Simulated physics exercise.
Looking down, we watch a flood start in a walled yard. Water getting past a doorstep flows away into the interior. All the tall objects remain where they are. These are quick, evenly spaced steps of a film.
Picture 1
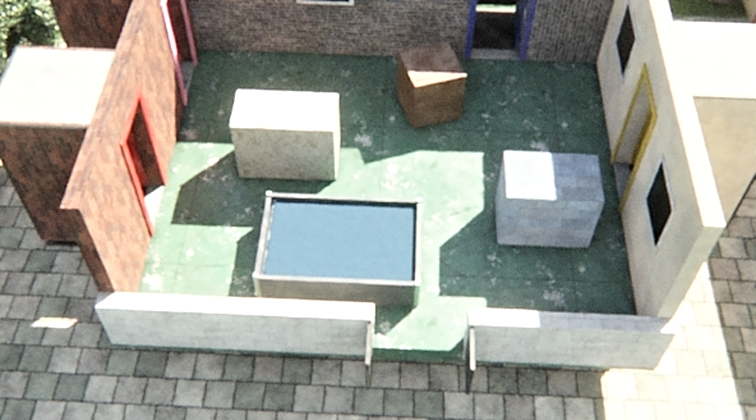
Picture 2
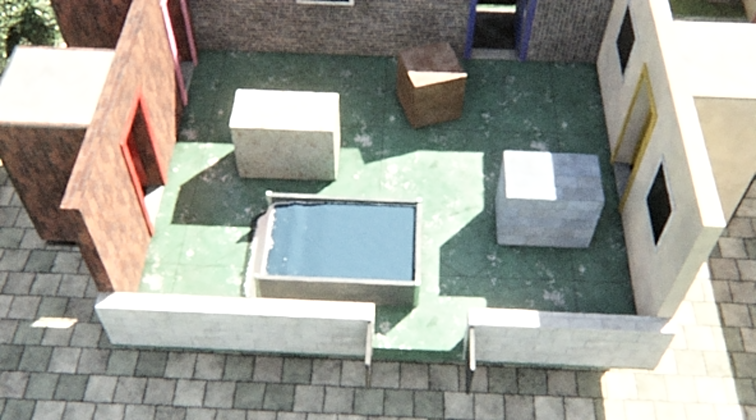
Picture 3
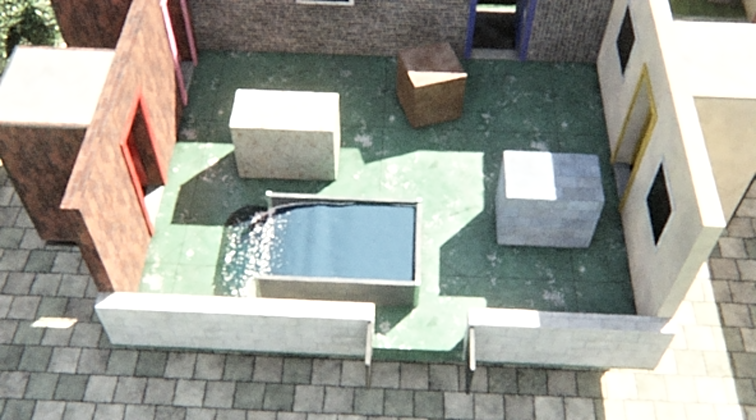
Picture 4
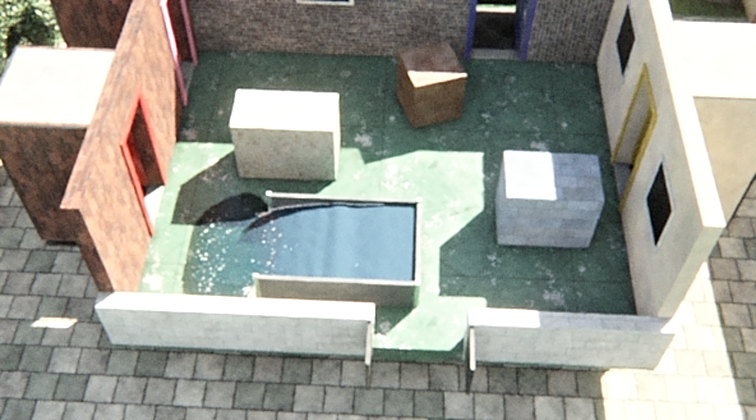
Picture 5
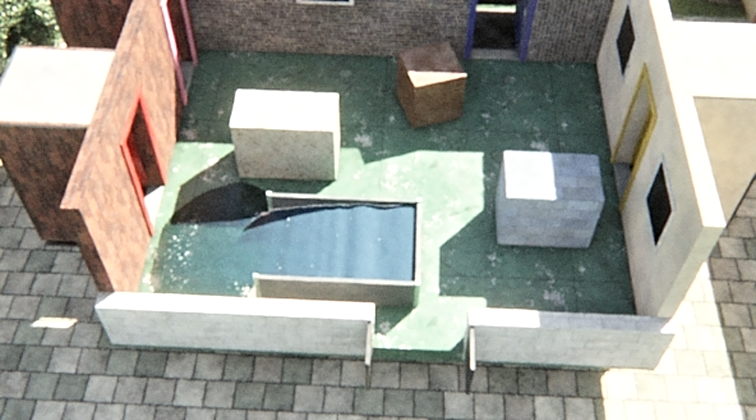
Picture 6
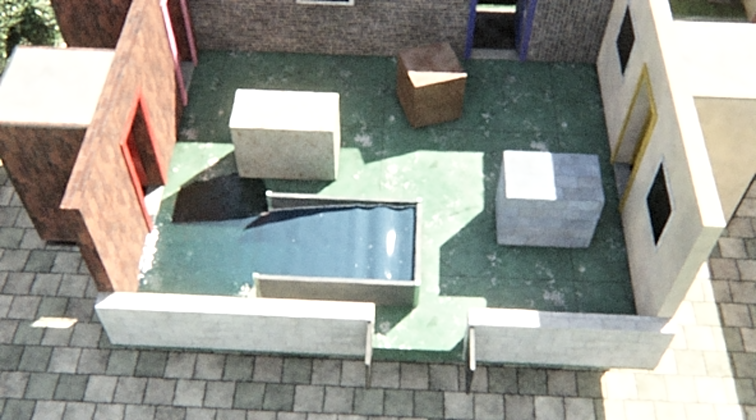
A rectangular tank of blue water stands near the front of a green-floored walled yard, seen from high above by a camera that stays still. Behind it are a pale block and a brown box, with a light grey block to the right, between a reddish-brown left wall and a cream right wall. The tank's left side opens and water pours out leftward, foaming, then spreads darkly across the floor to the left wall.
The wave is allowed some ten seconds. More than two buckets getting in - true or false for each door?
Red door: True; yellow door: False; pink door: False; blue door: False.
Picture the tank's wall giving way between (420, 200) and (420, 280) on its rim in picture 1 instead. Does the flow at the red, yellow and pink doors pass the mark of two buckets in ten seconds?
The red door falls short; the yellow door falls short; the pink door falls short.
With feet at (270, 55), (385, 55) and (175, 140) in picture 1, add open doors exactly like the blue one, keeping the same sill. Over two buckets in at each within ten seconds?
The first new doorway tops it, the second comes up short, the third tops it.
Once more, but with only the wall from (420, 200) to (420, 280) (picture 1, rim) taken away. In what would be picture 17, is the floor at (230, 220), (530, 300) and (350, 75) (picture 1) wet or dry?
Spot one ends up untouched by the spill, spot two deluged, spot three untouched by the spill.
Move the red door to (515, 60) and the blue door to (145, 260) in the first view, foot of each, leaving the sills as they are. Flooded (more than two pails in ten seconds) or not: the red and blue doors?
One by one: Red is under, blue floods.
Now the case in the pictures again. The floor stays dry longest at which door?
Looks like the yellow door.
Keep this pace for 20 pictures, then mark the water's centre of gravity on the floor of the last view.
The water's centre sits above (239, 240).
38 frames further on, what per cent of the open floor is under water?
45 %.
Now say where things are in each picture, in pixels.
The first frame shows the open tank at (341, 241) is whole and still.
In the second frame, the front is at (250, 298), out from the gap at (267, 249).
In the third frame, water pours out at (267, 251) and has run to a hidden place.
In the fourth frame, the front is at (190, 292), out from the gap at (267, 251).
In the fifth frame, the front is at (157, 280), out from the gap at (268, 251).
In the sixth frame, the front is at a hidden place, out from the gap at (268, 252).
A moment on, water covers 15 % of the floor; the red door over two buckets in, the yellow door not reached, the pink door not reached, the blue door not reached.
Next, water covers 15 % of the floor; the red door far over two buckets in, the yellow door not reached, the pink door not reached, the blue door not reached.
Then, water covers 30 % of the floor; the red door far over two buckets in, the yellow door not reached, the pink door wet at the sill, nothing in, the blue door not reached.
Later, water covers 45 % of the floor; the red door far over two buckets in, the yellow door not reached, the pink door wet at the sill, nothing in, the blue door not reached.
In the end, water covers 75 % of the floor; the red door far over two buckets in, the yellow door wet at the sill, nothing in, the pink door wet at the sill, nothing in, the blue door wet at the sill, nothing in.
